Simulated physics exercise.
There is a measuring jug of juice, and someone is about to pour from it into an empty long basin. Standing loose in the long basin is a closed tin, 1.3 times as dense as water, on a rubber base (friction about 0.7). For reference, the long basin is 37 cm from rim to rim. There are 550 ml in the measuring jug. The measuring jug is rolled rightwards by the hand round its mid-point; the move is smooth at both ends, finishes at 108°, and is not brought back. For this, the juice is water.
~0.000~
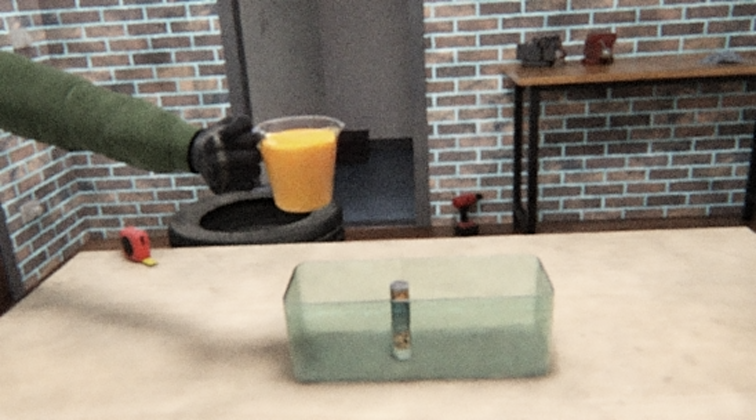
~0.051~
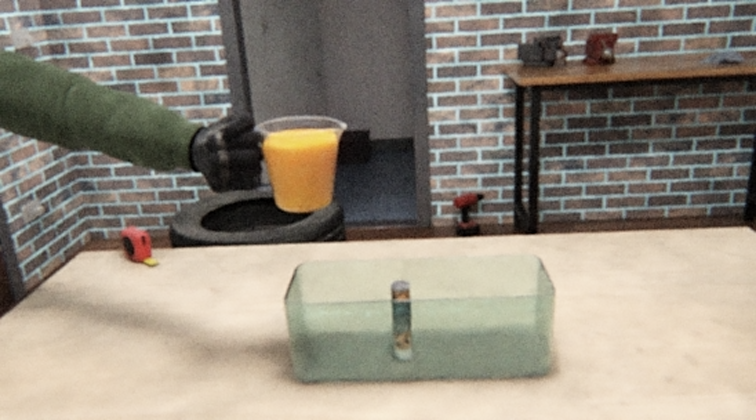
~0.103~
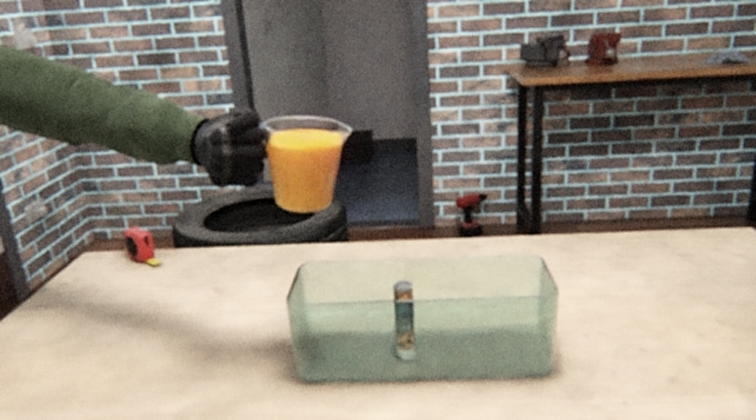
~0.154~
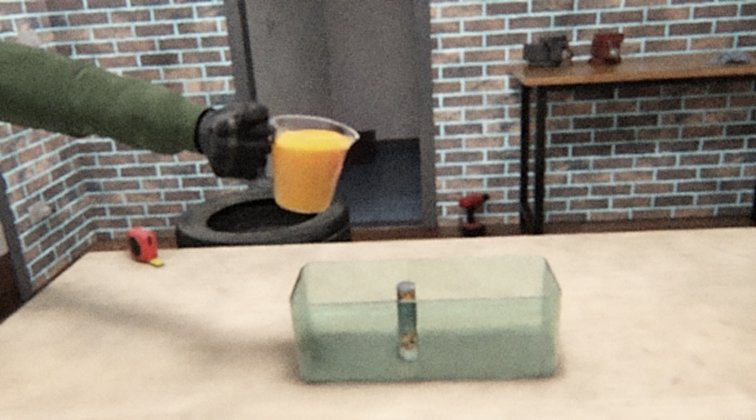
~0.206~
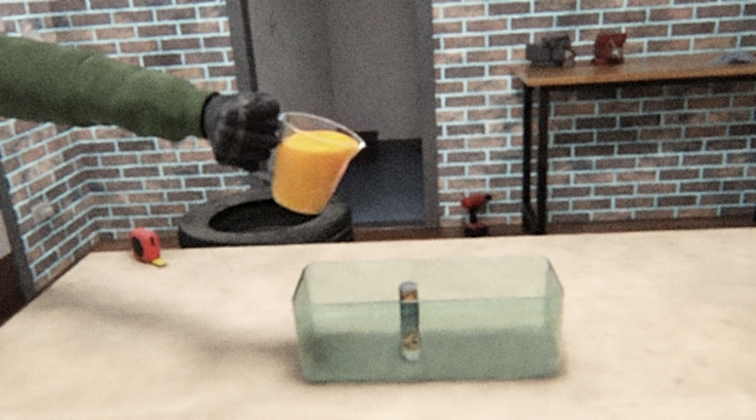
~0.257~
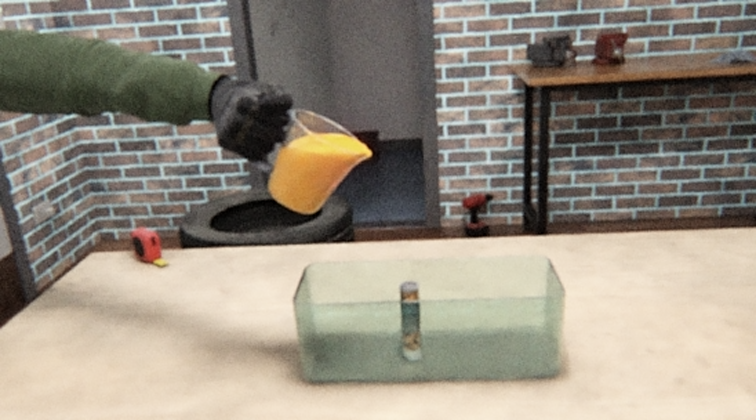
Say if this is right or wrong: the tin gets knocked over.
Right, it gets knocked over.
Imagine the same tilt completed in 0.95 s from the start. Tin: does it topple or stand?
In that case the tin overturns.
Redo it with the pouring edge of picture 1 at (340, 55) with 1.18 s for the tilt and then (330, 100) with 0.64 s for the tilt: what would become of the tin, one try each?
First it stays on its base; then it tips over.
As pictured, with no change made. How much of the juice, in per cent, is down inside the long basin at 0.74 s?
I reckon close to 78 per cent.
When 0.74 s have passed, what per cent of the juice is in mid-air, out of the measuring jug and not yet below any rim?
16 per cent or so.
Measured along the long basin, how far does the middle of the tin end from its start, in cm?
7.5 cm.
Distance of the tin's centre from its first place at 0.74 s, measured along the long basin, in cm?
Measured centre to centre, about 0 cm.
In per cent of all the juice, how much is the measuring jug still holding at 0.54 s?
Close to 46 in a hundred.
Then, 0.54 s in, the tilt is 95° and 47 per cent is still to pour; the tin stands where it began.
Then, 0.74 s in, the tilt is 108° and 6 per cent is still to pour; the tin stands where it began.
Then, 0.96 s in, the tilt is 108° and 0 per cent is still to pour; the tin leans 50°.
Then, 1.19 s in, the tilt is 108° and 0 per cent is still to pour; the tin lies on its side.
Finally, the tin lies on its side.
